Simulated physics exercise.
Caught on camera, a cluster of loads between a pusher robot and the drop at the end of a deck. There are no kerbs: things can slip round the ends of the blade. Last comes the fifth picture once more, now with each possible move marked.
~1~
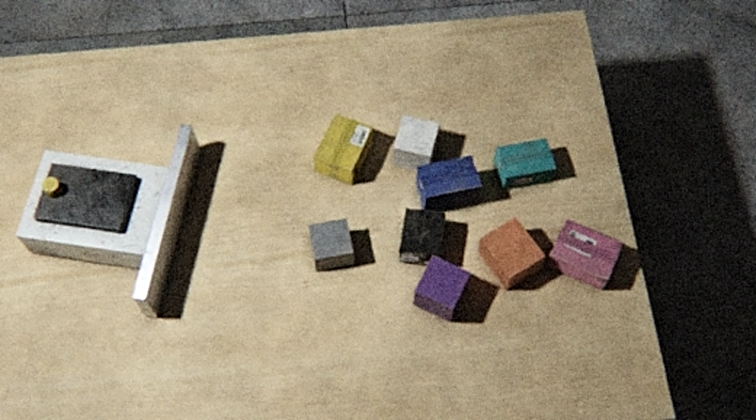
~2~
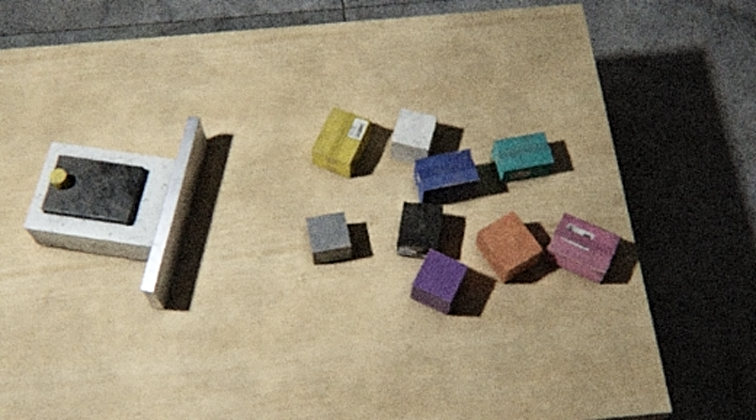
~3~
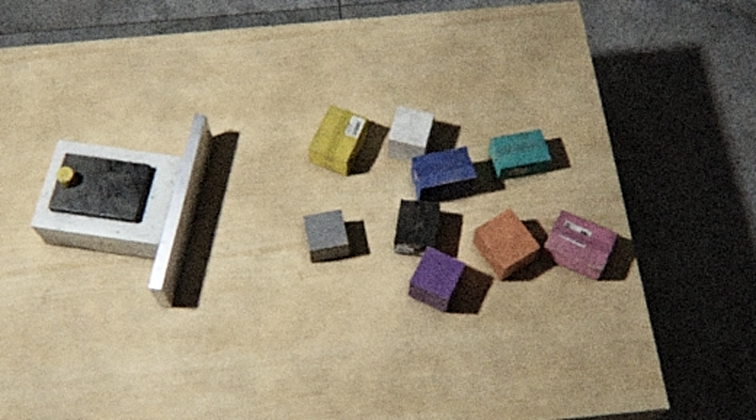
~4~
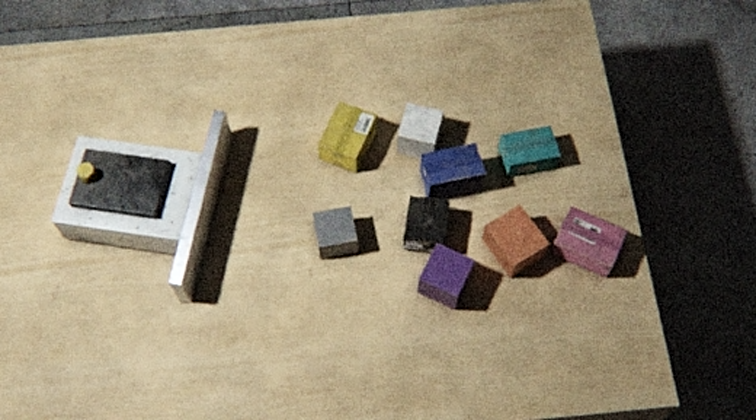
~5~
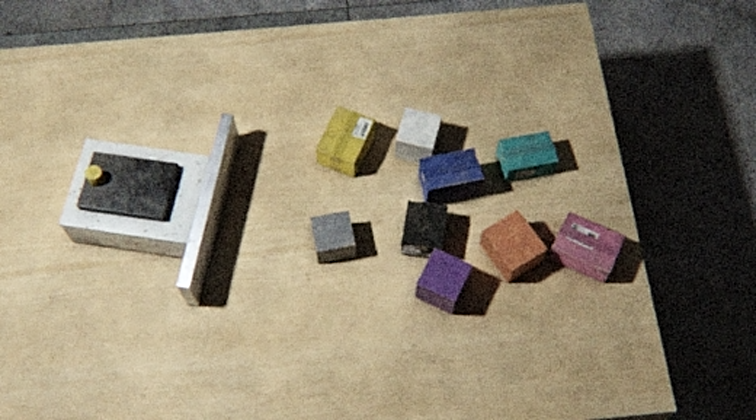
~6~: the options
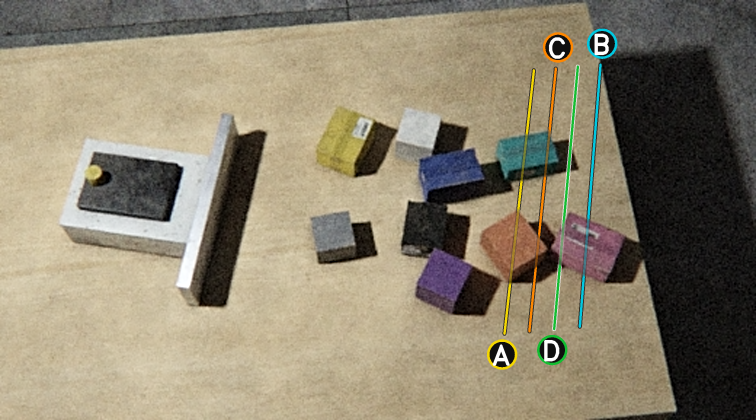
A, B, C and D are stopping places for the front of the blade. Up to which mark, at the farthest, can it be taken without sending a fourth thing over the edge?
It can go as far as D.
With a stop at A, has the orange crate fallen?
No.
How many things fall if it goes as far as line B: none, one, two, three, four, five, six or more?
By then, five.
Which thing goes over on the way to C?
The pink parcel.
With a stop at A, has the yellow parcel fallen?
No.
On the copy, A at (520, 194); B at (591, 188); C at (544, 192); D at (567, 190).
On D. First, robot (267, 176); yellow parcel (379, 140); grey crate (359, 238).
Then, robot (397, 165); pink parcel (620, 259); turquoise box (572, 170).
Finally, robot (498, 156); white crate over the edge; turquoise box over the edge; three fallen.
By contrast, A is within the limit but short; B drops five; C is within the limit but short.
